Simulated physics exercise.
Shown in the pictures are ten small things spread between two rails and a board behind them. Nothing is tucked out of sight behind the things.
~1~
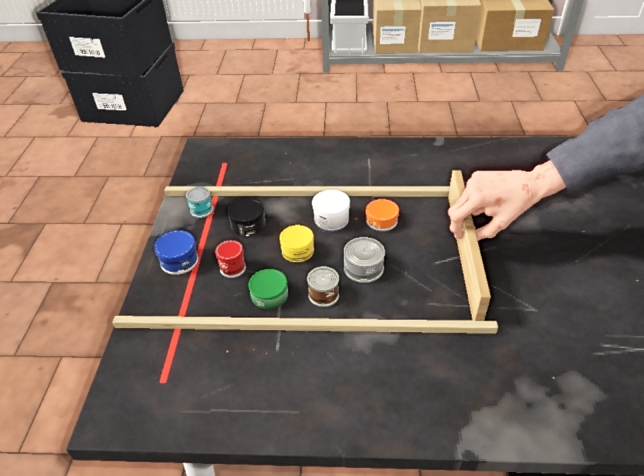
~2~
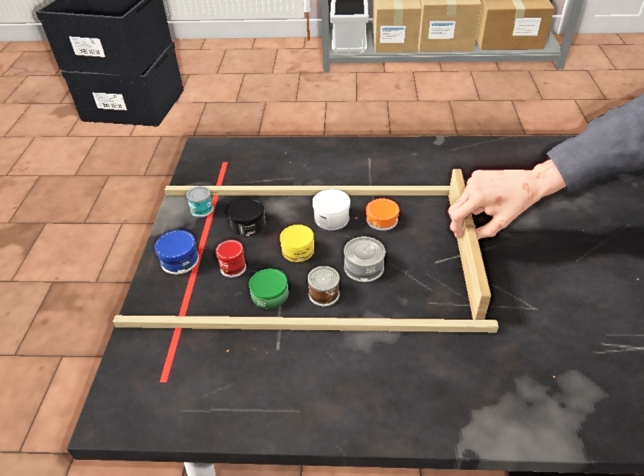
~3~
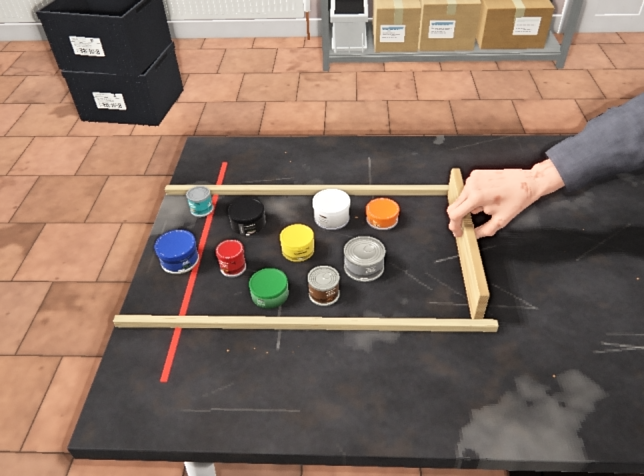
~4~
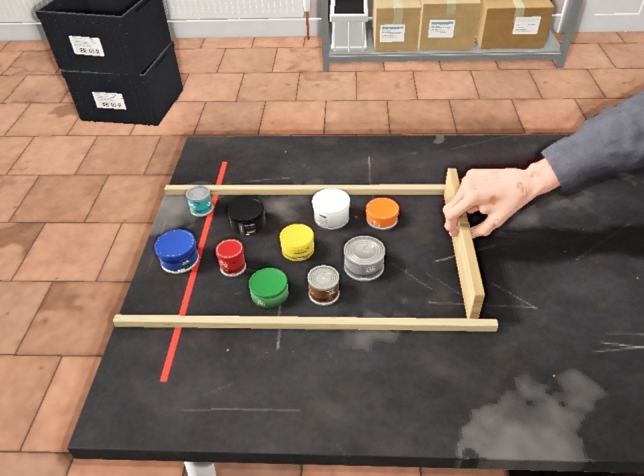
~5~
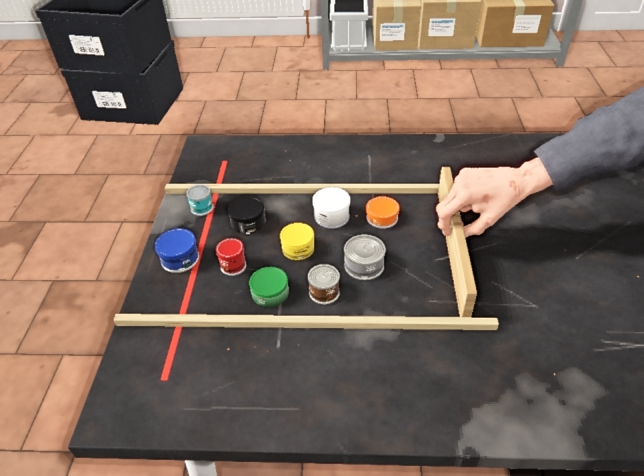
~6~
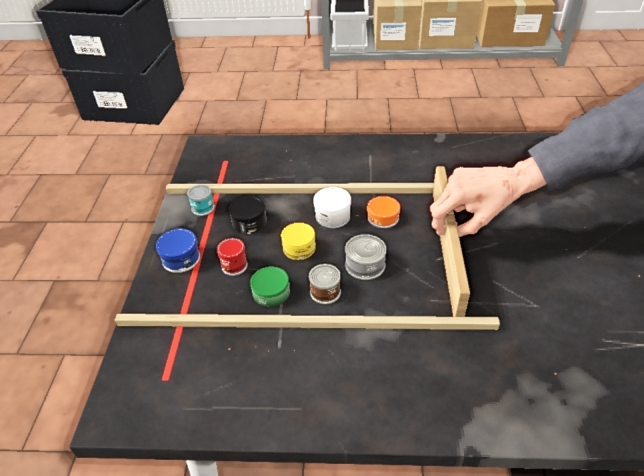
A hand held a wooden board upright at the right of a group of colourful little tubs between two wooden rails, then slid it slightly left, while the tubs stayed practically still.
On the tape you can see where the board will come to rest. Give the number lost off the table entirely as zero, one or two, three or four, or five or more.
Lost off the table: One or two.
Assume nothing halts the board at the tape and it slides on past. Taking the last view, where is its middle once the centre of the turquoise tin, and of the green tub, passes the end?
First near (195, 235), second near (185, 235).
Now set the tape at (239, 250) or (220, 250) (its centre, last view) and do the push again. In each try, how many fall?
0 and 0.
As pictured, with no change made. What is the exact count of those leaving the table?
My count gives 1.
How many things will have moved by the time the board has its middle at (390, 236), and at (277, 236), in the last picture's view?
1 at one spot and 8 at the other.
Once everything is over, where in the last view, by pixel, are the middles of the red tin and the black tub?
Red tin at about (141, 263), black tub at about (158, 230).
A little later, none off yet; blue tin at rest near (179, 251); turquoise tin at rest near (201, 200); red tin at rest near (233, 257).
Next, none off yet; blue tin at rest near (179, 251); turquoise tin at rest near (201, 200); red tin shifted a little near (219, 257).
When it is over, the number that fall off is one or two; down, blue tin.
